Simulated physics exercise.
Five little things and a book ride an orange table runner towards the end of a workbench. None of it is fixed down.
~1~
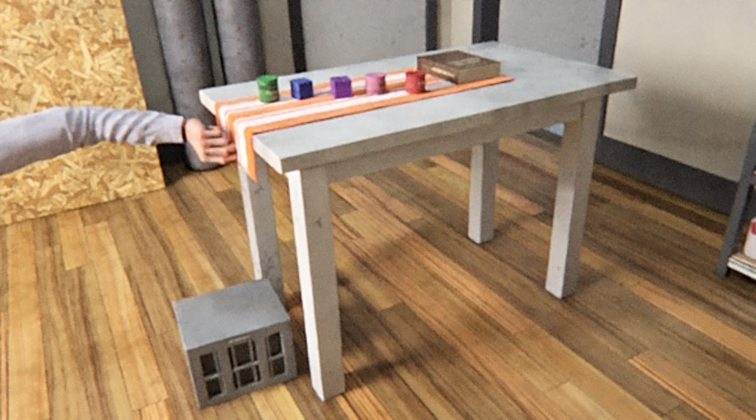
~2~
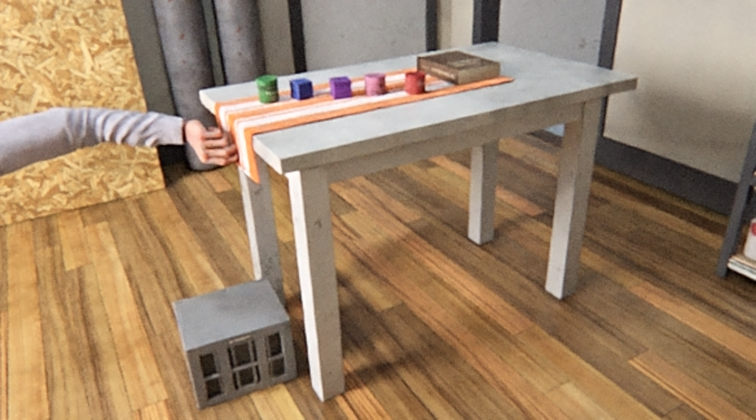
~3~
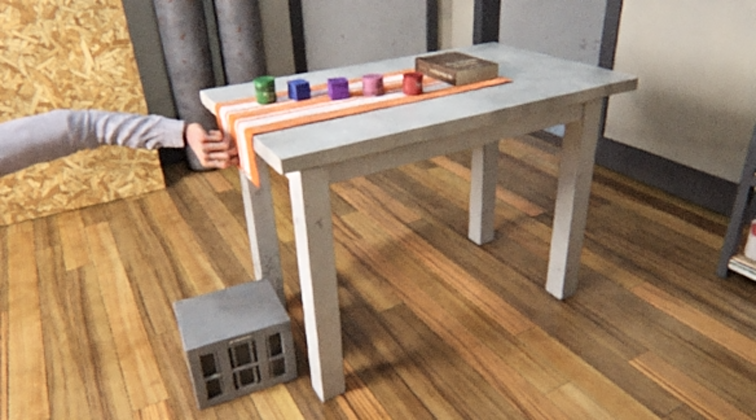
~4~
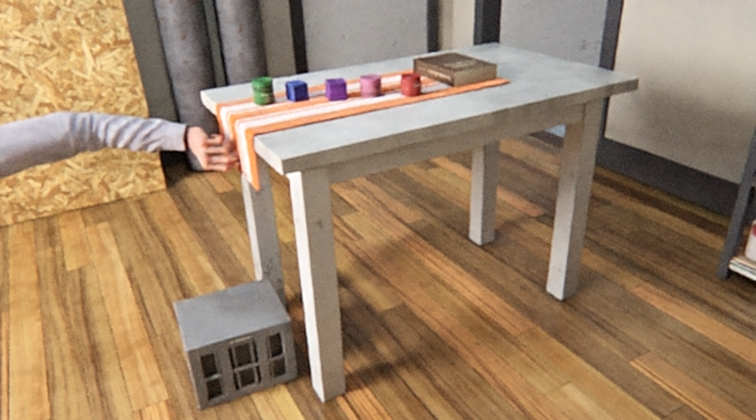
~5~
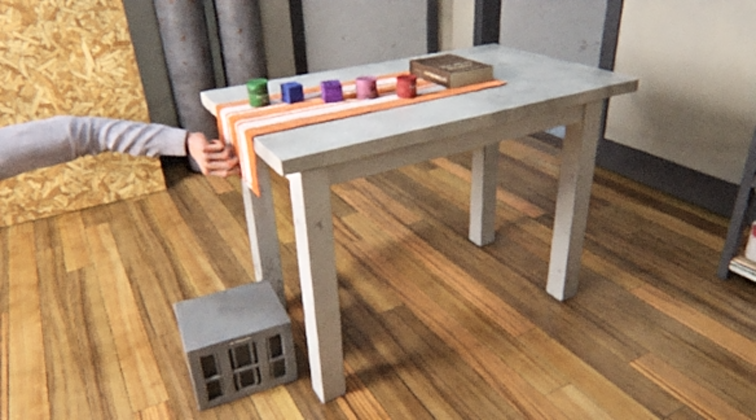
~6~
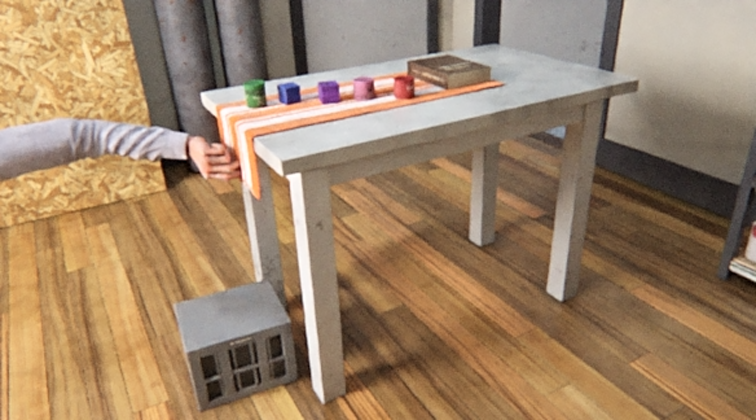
A hand at the left end of a pale table drew an orange-striped runner slightly toward itself, and the five small colourful pots and cubes and the book on top shifted slowly left with it.
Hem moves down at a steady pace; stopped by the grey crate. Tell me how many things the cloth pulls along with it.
So in the end, the top is short four items, that's it.
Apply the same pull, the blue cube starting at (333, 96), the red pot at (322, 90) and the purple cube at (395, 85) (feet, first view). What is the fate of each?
Blue cube: Gone off. Red pot: Gone off. Purple cube: Still up.
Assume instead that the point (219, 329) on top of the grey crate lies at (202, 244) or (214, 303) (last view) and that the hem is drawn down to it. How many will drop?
Going over the edge would be 1 and 3.
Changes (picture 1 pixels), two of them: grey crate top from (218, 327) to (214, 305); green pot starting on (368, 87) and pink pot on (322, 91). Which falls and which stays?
The green pot stays aboard; the pink pot is lost.
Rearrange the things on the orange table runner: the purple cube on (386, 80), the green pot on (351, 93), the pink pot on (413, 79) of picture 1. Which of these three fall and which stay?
The purple cube keeps its place on top, the green pot comes down, the pink pot remains up.
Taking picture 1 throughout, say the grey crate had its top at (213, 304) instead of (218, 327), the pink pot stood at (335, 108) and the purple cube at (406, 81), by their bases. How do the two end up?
In the end the pink pot is no longer on top and the purple cube is still on top.
Soon after, hem near (245, 217); green pot gone.
Then, hem near (251, 271); green pot, blue cube and purple cube gone.
Further on, hem on the crate; green pot, blue cube, purple cube and pink pot gone.
At rest, hem on the crate; green pot, blue cube, purple cube and pink pot gone. The count of fallen things is four.
